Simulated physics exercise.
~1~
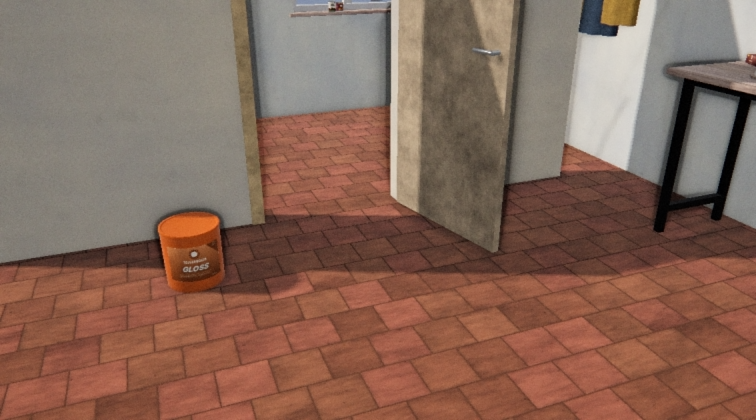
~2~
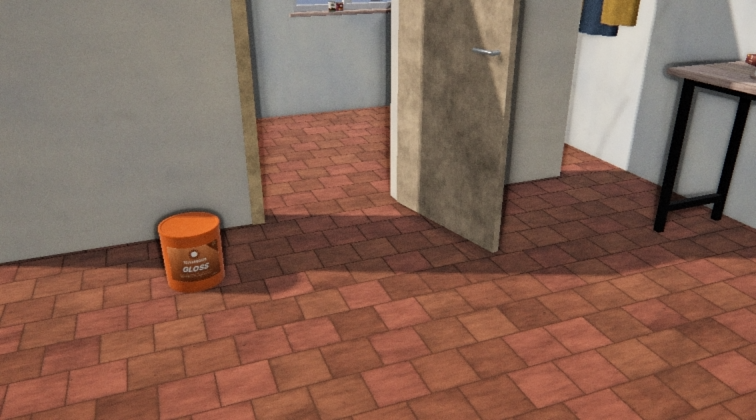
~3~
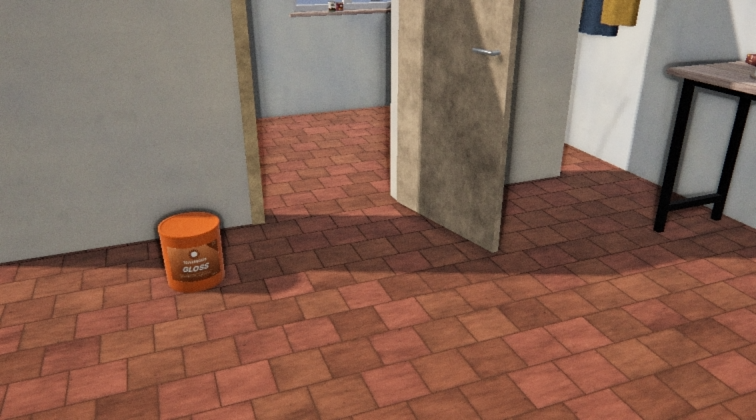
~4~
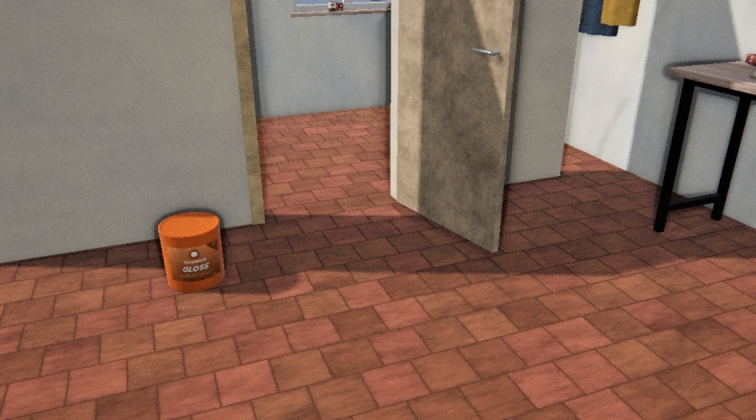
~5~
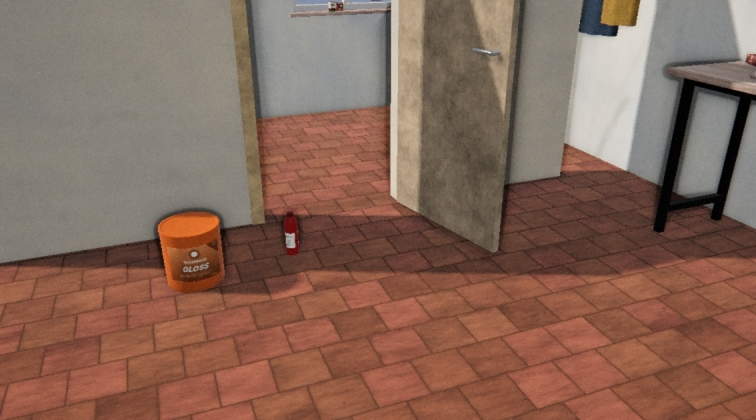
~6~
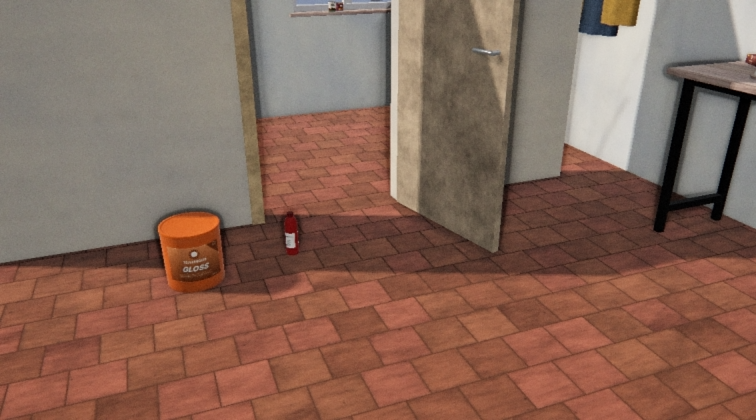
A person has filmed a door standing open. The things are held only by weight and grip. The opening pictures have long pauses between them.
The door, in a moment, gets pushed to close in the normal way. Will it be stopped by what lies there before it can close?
No, it closes.
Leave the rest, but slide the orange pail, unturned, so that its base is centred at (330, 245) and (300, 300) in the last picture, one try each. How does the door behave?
The door is obstructed the first time and meets the jamb the second time.
Then, 0.60 s on from there, door at 81°.
Then, 1.00 s on from there, door at 51°.
Then, 1.40 s on from there, door at 18°.
In the end, door at 0°; both unmoved. At the end, from the last picture's camera, red bottle near (291, 233).
